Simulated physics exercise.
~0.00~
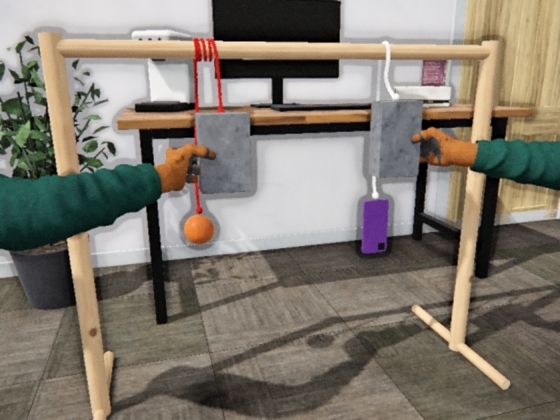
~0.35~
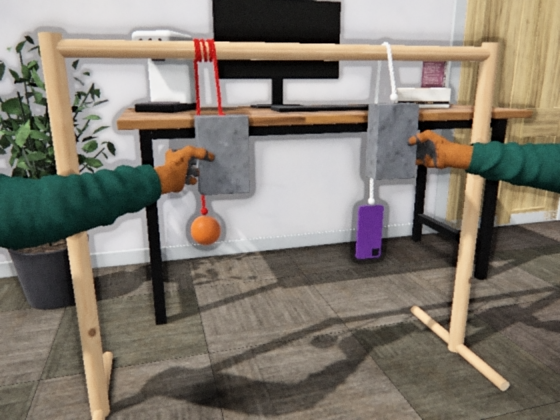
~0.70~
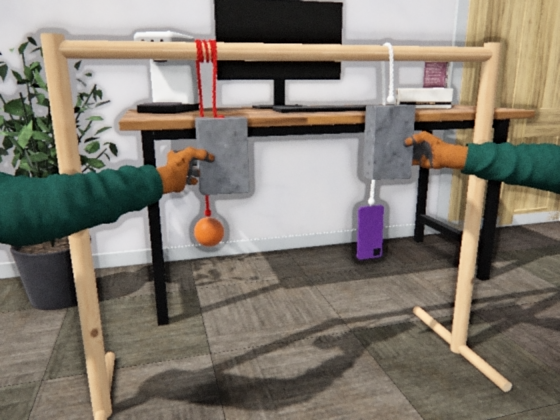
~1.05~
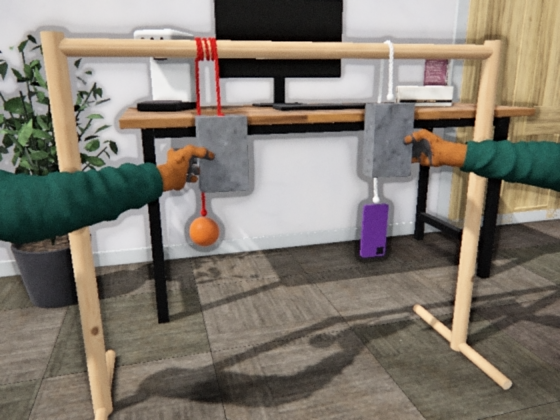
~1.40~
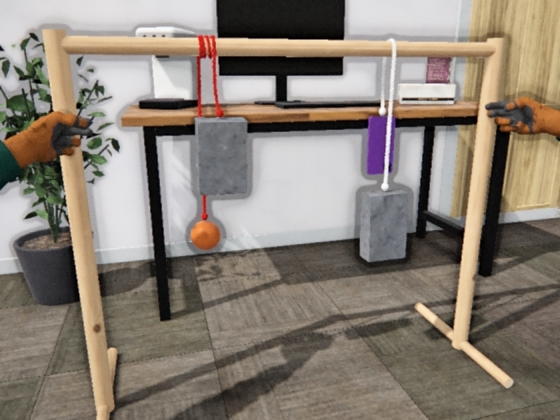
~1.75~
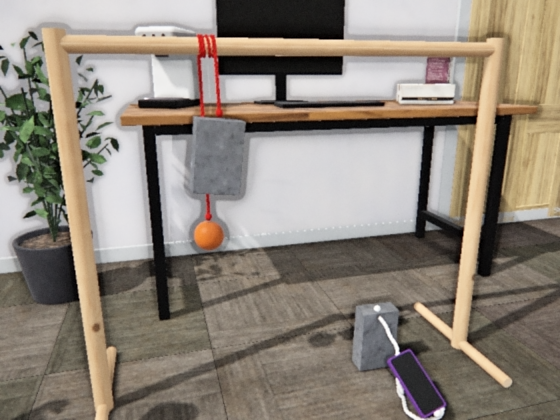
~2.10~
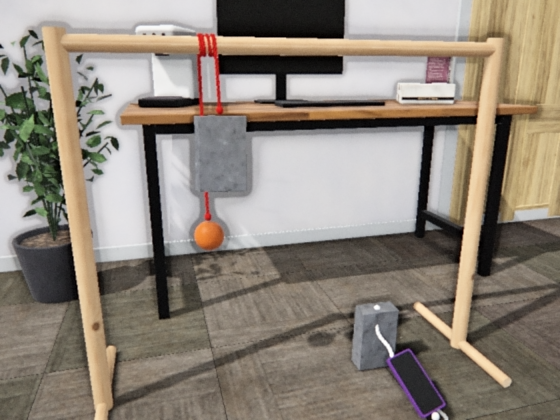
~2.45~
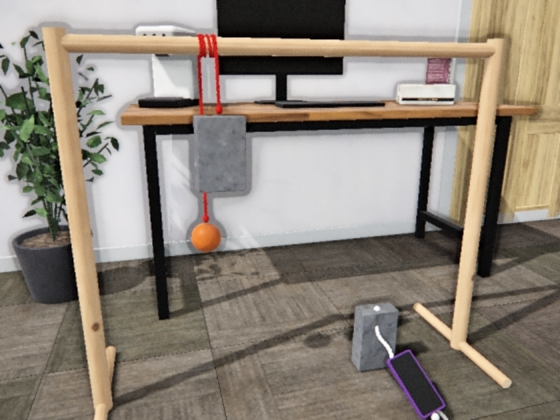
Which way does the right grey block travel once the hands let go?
The right grey block moves down, ending up on the floor beneath the rail.
